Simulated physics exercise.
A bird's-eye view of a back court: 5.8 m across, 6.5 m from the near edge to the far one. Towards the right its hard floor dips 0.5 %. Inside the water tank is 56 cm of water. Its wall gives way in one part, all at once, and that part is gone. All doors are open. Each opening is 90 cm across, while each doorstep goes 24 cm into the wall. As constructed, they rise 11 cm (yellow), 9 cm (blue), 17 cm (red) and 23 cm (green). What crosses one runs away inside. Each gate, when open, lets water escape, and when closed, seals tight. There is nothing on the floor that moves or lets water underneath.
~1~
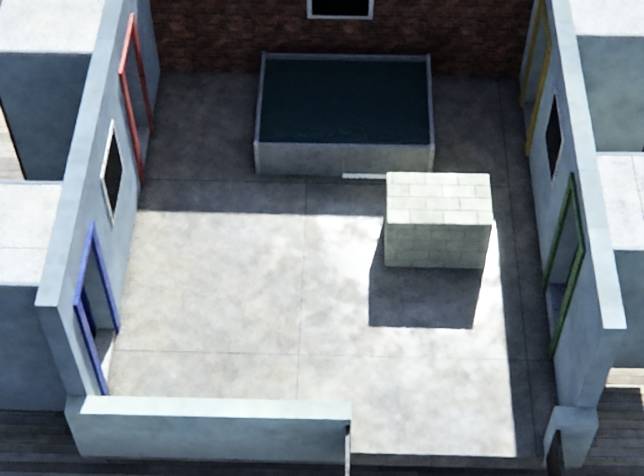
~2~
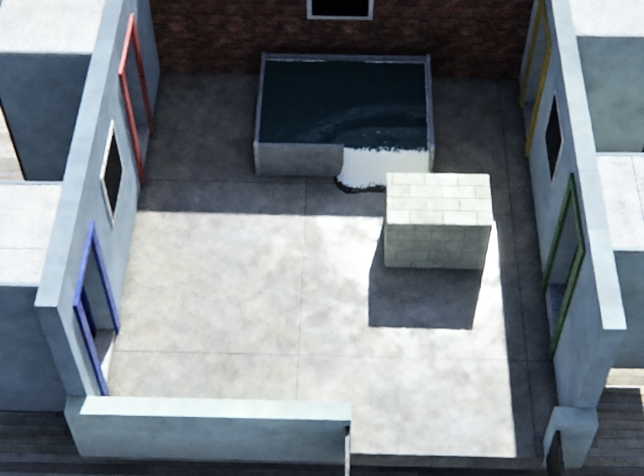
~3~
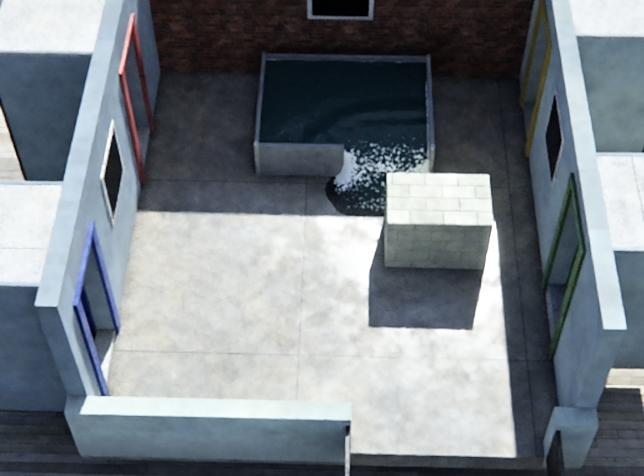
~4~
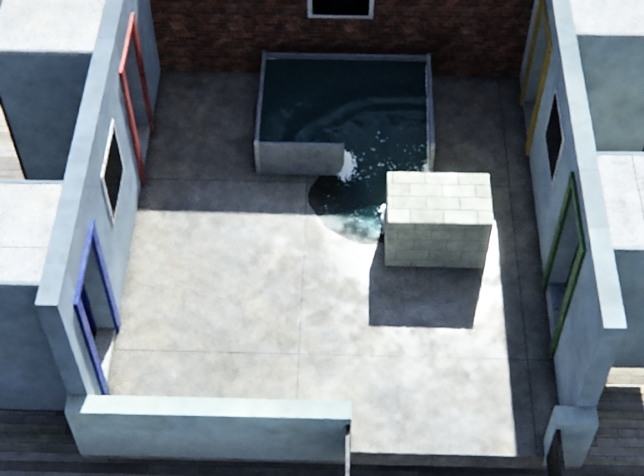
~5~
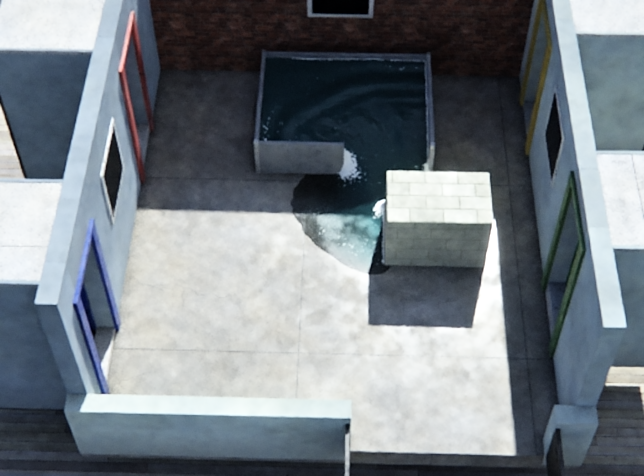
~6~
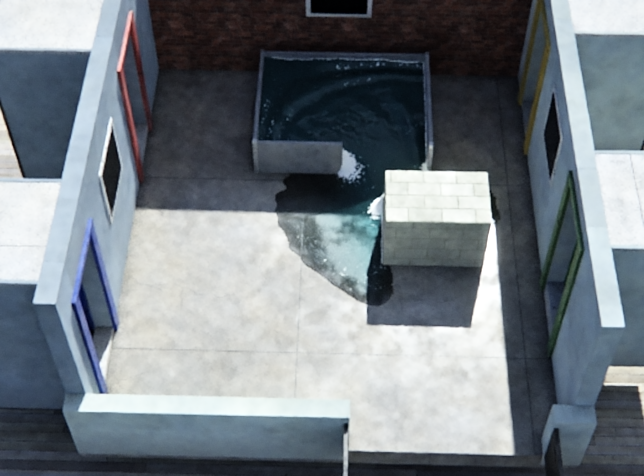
Water burst through a broken part of the tank's front wall in a walled courtyard, foaming as it poured out, then spread across the pale floor toward the viewer, passing left of a block.
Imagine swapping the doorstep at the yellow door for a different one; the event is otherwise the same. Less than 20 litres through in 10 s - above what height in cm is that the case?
Above about 7 cm.
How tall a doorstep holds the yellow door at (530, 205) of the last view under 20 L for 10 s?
28 cm.
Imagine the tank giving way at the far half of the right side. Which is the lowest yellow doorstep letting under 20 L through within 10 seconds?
Then 32 cm.
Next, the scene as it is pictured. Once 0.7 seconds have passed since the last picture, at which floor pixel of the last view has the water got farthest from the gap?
Lab note: Front tip approx. at (343, 420).
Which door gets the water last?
Red.
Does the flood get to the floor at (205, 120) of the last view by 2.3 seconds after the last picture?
At that moment it's not yet touched.
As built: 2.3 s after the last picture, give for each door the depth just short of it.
Depths in cm: Yellow 10, blue 9, red 0, green 4.
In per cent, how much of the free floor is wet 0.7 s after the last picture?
I'd estimate about 25 percent.
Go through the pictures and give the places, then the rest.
Still water, 56 cm deep, in the water tank at (345, 102); the yellow door at (535, 80) is dry, in the first frame.
Water pours out at (386, 165) and has run 0.3 m, to (344, 188); about 10 cm deep outside, 56 cm at the back, in the second frame.
The front is at (348, 210), 0.7 m from the gap at (386, 167); 1.0 m2 of floor is wet, 56 cm left at the back, in the third frame.
The front is at (361, 238), 1.2 m from the gap at (386, 166); 1.7 m2 of floor is wet, 56 cm left at the back, in the fourth frame.
The front is at (364, 268), 1.8 m from the gap at (386, 166); 2.4 m2 of floor is wet, 55 cm left at the back, in the fifth frame.
The gap is at (384, 165), the front 2.3 m out at (372, 299); the back of the water tank holds 50 cm; 1.7 m in a straight line remain to the yellow door at (534, 79), in the sixth frame.
Then, 0.7 s after the last picture water covers 25 % of the floor, deepest (47 cm) near (396, 212); it has not reached the yellow door.
Then, 2.3 s after the last picture water covers 70 % of the floor, deepest (30 cm) near (396, 212); 10 cm at the yellow door, 0 litres in over its 11 cm doorstep.
Then, 9.3 s after the last picture water covers 100 % of the floor, deepest (10 cm) near (558, 425); 8 cm at the yellow door, 2 litres in over its 11 cm doorstep.
At the yellow door as built, the water peaked near 10 cm, 1.9 s after the last picture.
With a doorstep of 6.5 cm, 27 litres would have come in within the 10 s; with 8.5 cm, 11 litres. So under 20 litres takes about 7 cm.
